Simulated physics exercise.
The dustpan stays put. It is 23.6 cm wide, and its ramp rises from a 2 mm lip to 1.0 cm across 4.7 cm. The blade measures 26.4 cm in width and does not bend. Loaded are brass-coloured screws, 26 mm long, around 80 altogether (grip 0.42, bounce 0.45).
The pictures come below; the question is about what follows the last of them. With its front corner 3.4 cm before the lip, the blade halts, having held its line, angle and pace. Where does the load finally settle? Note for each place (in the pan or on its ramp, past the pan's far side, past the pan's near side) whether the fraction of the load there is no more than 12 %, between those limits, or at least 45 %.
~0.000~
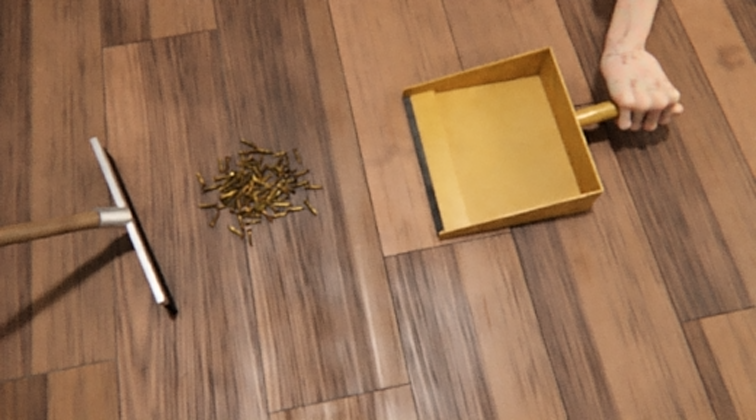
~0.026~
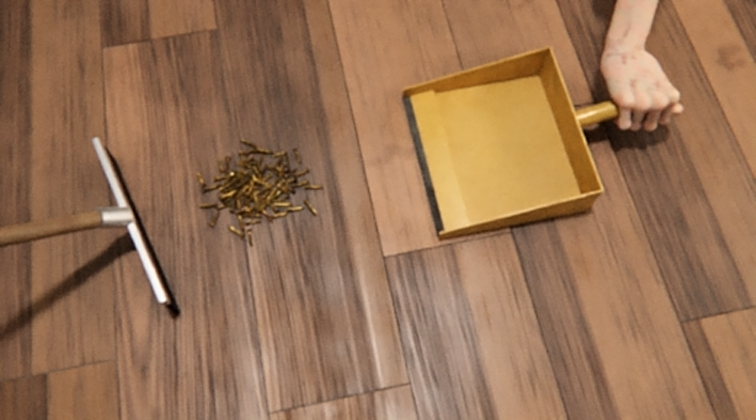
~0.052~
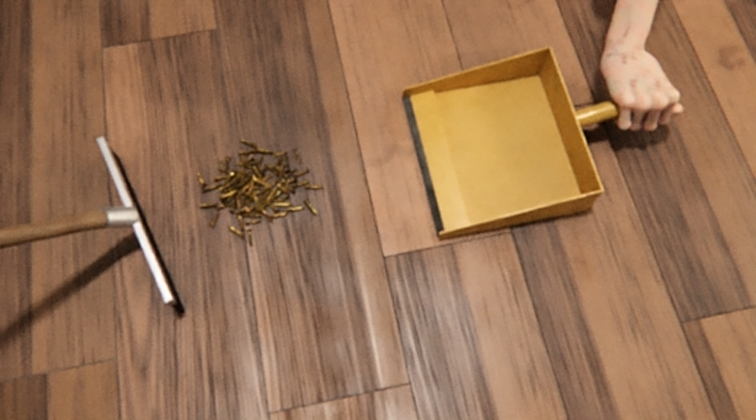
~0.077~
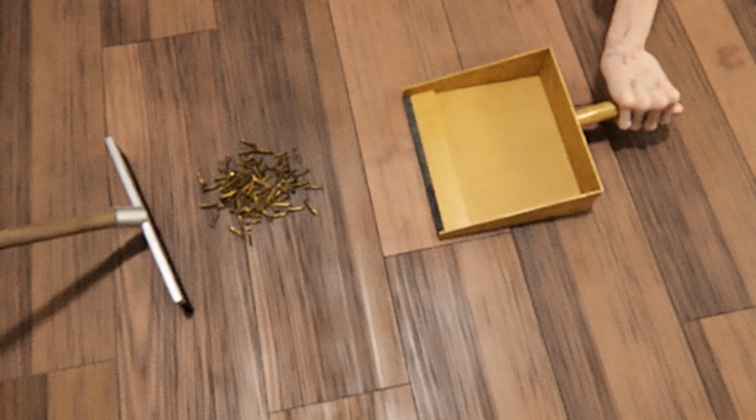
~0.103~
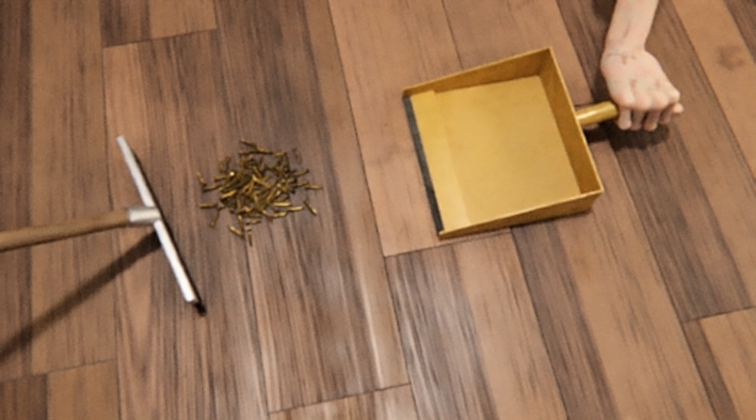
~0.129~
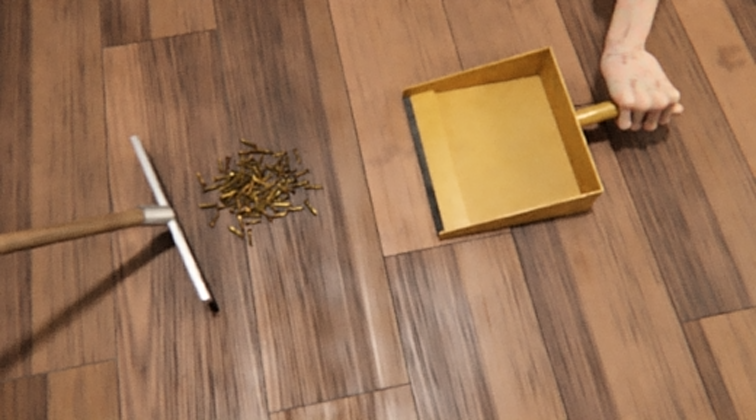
Pan: No more than 12 %; far side: No more than 12 %; near side: No more than 12 %.
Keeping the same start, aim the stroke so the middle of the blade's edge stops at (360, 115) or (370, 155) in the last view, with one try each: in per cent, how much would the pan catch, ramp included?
I'd expect around 5 percent, then around 5 percent.
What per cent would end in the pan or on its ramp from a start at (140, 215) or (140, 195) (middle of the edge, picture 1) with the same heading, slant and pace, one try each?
Some 0 and 5 per cent.
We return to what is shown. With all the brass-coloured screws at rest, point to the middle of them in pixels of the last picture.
Roughly pixel (388, 159).
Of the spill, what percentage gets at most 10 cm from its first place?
It comes to near 5 percent.
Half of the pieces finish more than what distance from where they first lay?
The figure is about 20 cm.
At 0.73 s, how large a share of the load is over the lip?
Roughly 5 % by then.
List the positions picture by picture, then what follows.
The first picture shows blade from (163, 301) to (97, 144), moved 0.0 cm, 0 of the pieces shifted so far; middle of the pieces at (252, 188); pan at (504, 150).
The second picture shows blade from (165, 301) to (99, 144), moved 0.2 cm, 0 of the pieces shifted so far; middle of the pieces at (252, 188).
The third picture shows blade from (171, 301) to (104, 144), moved 1.0 cm, 0 of the pieces shifted so far; middle of the pieces at (252, 188).
The fourth picture shows blade from (180, 300) to (112, 144), moved 2.1 cm, 0 of the pieces shifted so far; middle of the pieces at (252, 188).
The fifth picture shows blade from (192, 300) to (124, 143), moved 3.7 cm, 0 of the pieces shifted so far; middle of the pieces at (252, 188).
The sixth picture shows blade from (207, 299) to (137, 142), moved 5.6 cm, 0 of the pieces shifted so far; middle of the pieces at (252, 188); pan at (504, 150). The blade's pace is about 0.70 m/s, heading 9 degrees towards the viewer's side.
After 0.33 s, middle of the blade 21 cm from the lip; 0 % over the lip, far side 0 %, near side 0 %.
After 0.47 s, middle of the blade 12 cm from the lip; 0 % over the lip, far side 0 %, near side 0 %.
After 0.73 s, middle of the blade 7 cm from the lip; 5 % over the lip, far side 5 %, near side 0 %.
By 1.8 s all is still; pan 0 %, far side 5 %, near side 0 %, in front of the lip or behind the blade 95 %.
